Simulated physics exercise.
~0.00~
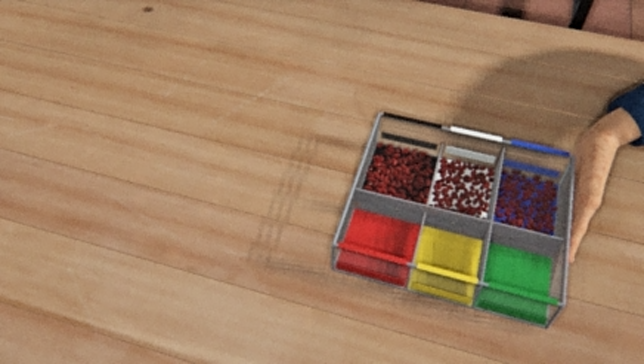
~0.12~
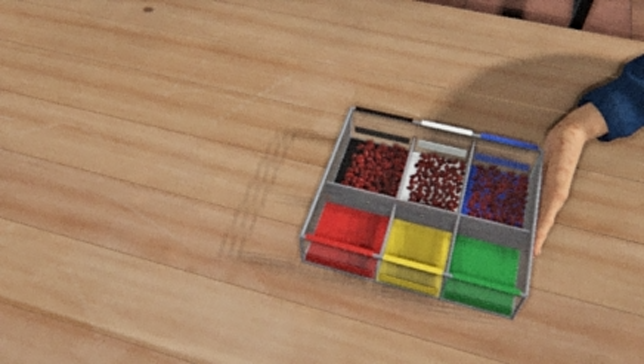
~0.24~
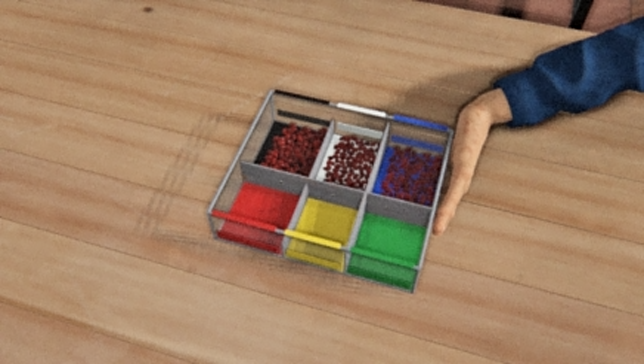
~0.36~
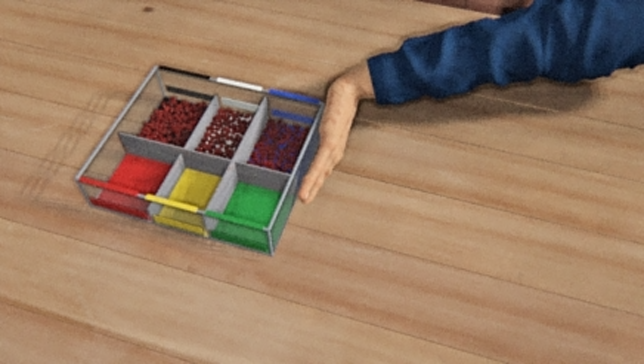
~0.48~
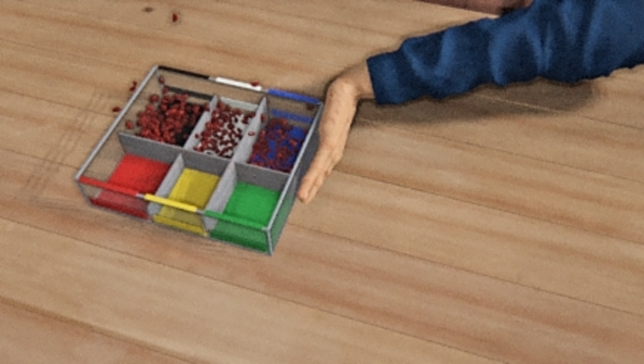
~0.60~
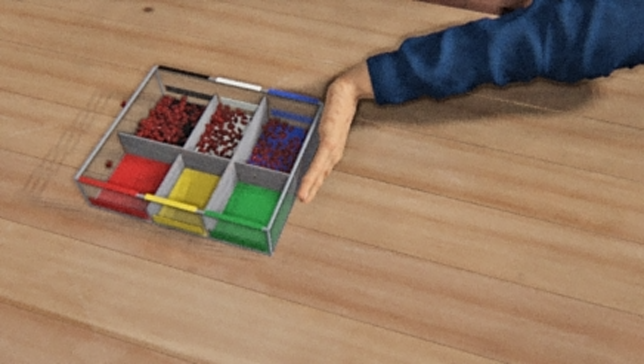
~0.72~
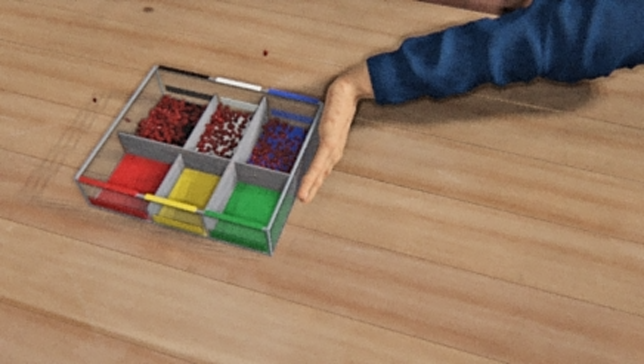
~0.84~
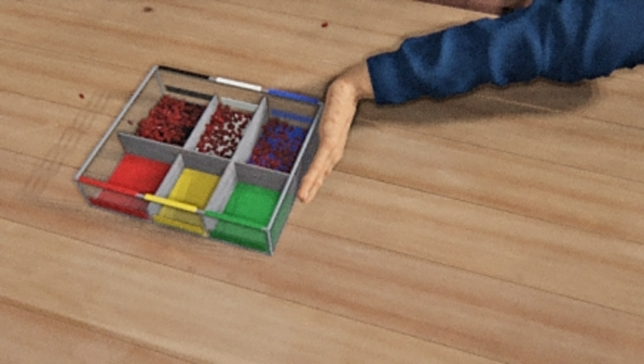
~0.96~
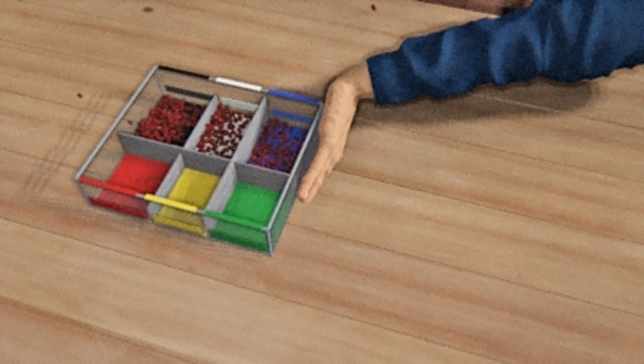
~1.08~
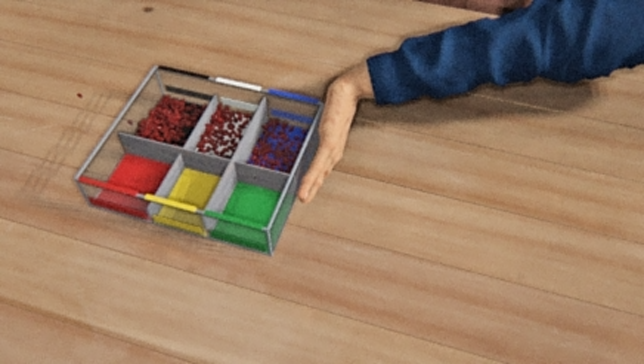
A hand in a blue sleeve slid a clear six-section tray of small dark red beans leftward across a wooden table and stopped it abruptly, making some beans hop up and a few scatter out, while most settled in the three back sections.
